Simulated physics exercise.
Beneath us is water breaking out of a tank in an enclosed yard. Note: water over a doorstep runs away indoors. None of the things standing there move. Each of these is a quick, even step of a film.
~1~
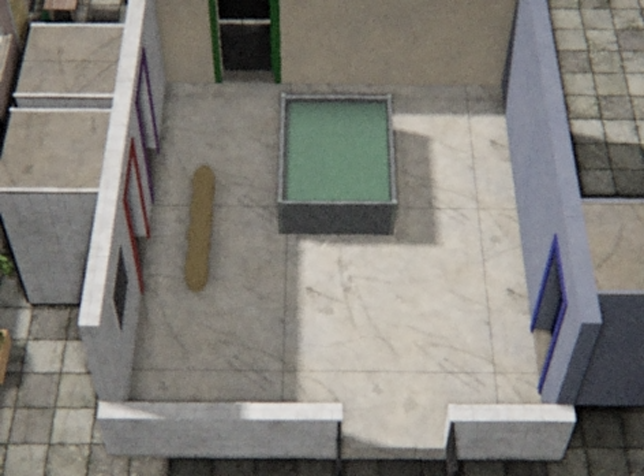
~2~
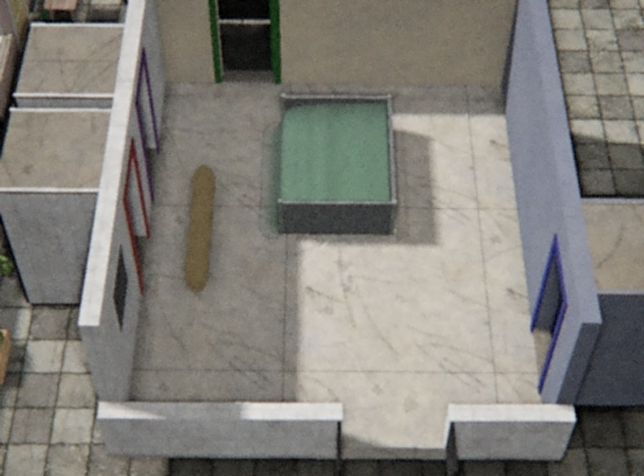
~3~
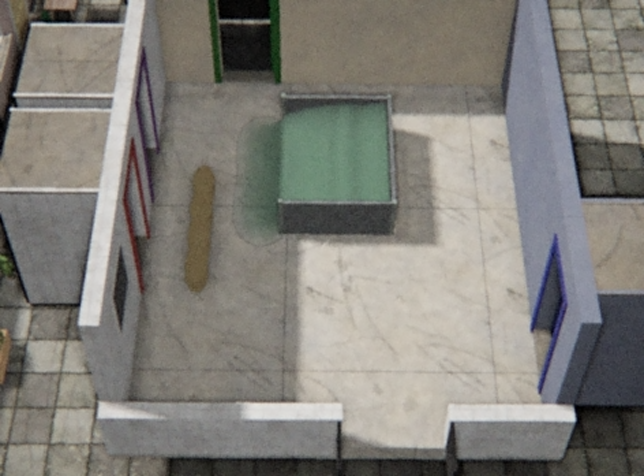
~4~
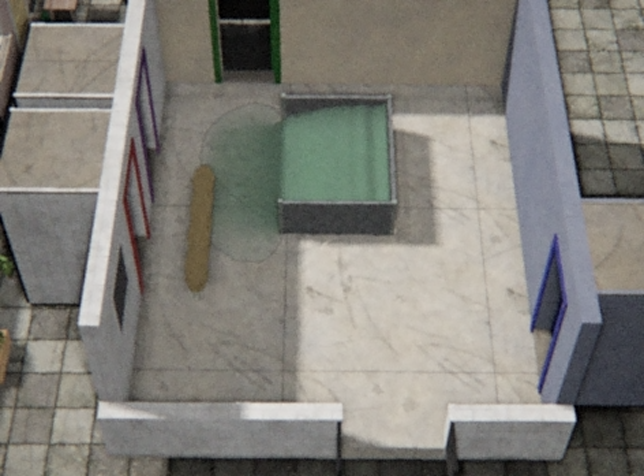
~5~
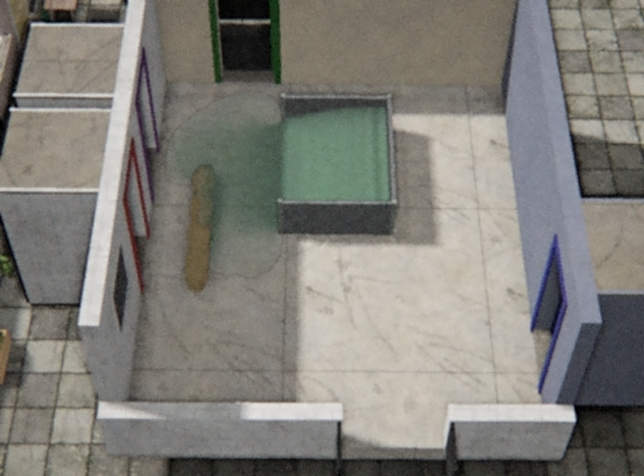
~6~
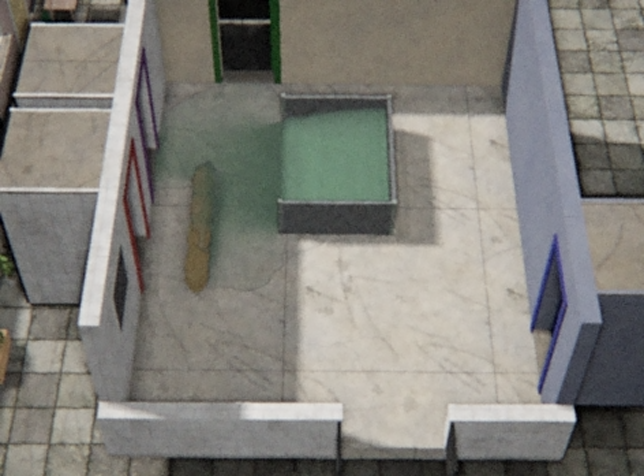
The video shows a walled yard with a tank of green water, which pours out through the tank's left side and spreads leftward across the pale floor, passing around a brown elongated block toward the wall with red-framed openings.
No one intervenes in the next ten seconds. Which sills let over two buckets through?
The blue door will let in an allowed amount; the green door will let in too much; the purple door will let in too much; the red door will let in an allowed amount.
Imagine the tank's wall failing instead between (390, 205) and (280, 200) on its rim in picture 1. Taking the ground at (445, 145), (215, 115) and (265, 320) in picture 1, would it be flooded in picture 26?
Taken in turn they're unwetted, unwetted and swamped.
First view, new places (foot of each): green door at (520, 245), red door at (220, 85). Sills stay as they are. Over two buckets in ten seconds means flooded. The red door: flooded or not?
Result for red: It ends up above.
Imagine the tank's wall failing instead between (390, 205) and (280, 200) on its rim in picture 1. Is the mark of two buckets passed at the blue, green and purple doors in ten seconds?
The blue door remains within the limit, the green door remains within the limit and the purple door remains within the limit.
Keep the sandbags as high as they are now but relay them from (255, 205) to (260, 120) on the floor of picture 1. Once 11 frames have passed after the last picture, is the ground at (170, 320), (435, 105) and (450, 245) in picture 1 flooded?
As listed: Submerged, submerged, spared.
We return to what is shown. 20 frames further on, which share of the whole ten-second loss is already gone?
I'd estimate some 45 per cent.
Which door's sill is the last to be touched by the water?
It's the one in blue.
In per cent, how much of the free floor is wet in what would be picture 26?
I'd put it at roughly 60 per cent.
A moment on, water covers 25 % of the floor; the blue door not reached, the green door wet at the sill, nothing in, the purple door over two buckets in, the red door wet at the sill, nothing in.
Next, water covers 40 % of the floor; the blue door not reached, the green door under two buckets in, the purple door far over two buckets in, the red door wet at the sill, nothing in.
Then, water covers 60 % of the floor; the blue door not reached, the green door over two buckets in, the purple door far over two buckets in, the red door wet at the sill, nothing in.
Later, water covers 80 % of the floor; the blue door wet at the sill, nothing in, the green door far over two buckets in, the purple door far over two buckets in, the red door wet at the sill, nothing in.
In the end, water covers 95 % of the floor; the blue door wet at the sill, nothing in, the green door far over two buckets in, the purple door far over two buckets in, the red door wet at the sill, nothing in.
